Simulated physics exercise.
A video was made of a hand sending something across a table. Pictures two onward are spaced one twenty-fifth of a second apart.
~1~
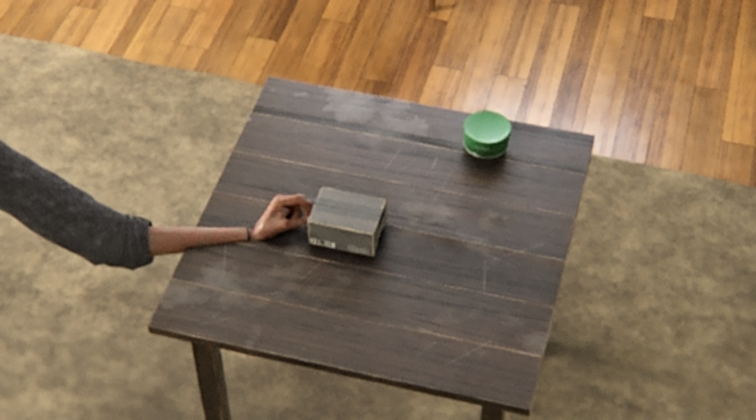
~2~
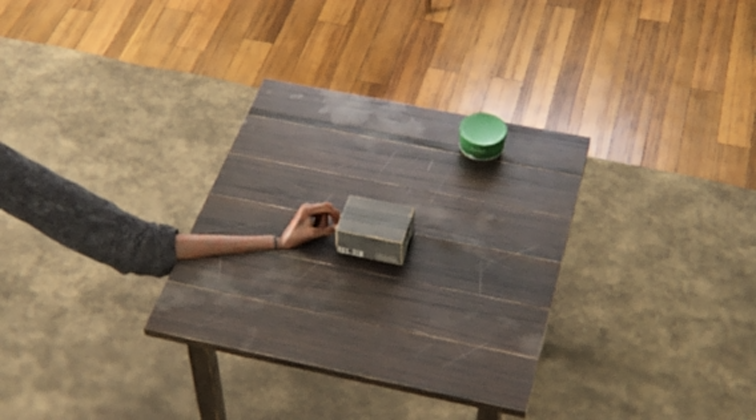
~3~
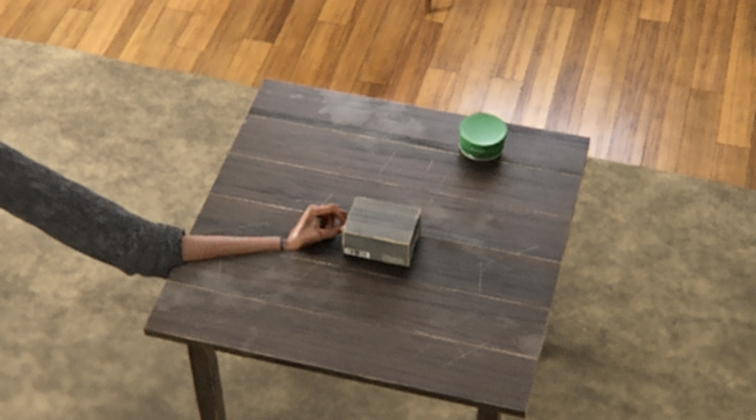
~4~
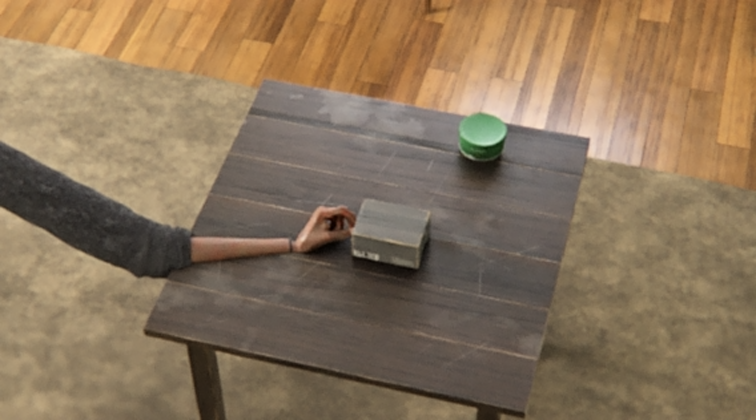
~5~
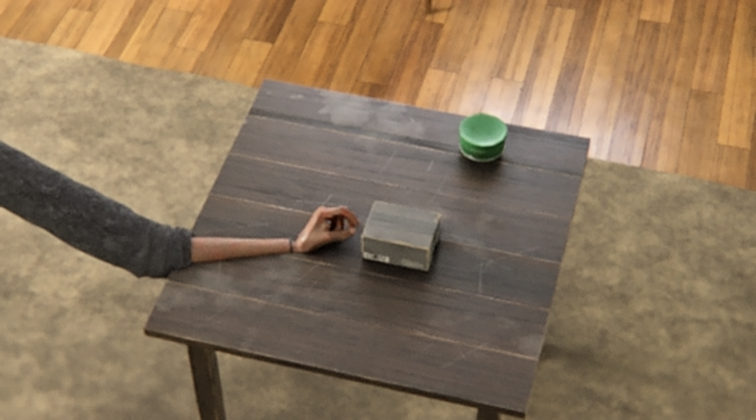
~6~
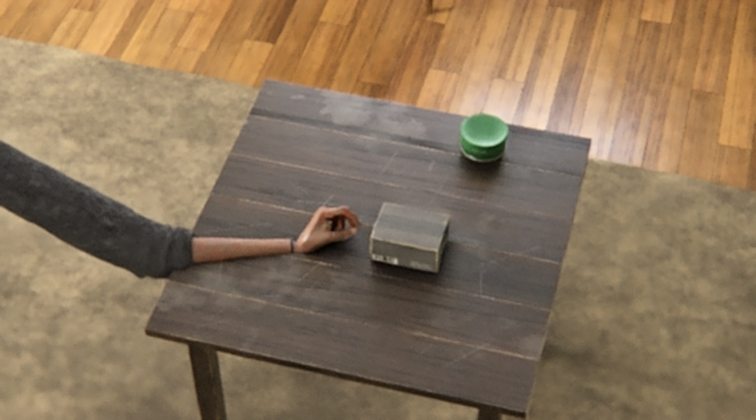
On a dark wooden table, a hand pushed a small grey box a short way to the right, then stayed behind as the box slid slightly farther, while a green round container sat near the back.
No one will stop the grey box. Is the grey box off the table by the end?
No, I predict it will still be up on the table.
Then, 0.10 s after the last picture, grey box slid a little near (421, 240).
Then, 0.60 s after the last picture, grey box resting near (420, 240).
At rest, moved from the start, grey box. Seen from the same camera at the end, grey box near (422, 240).
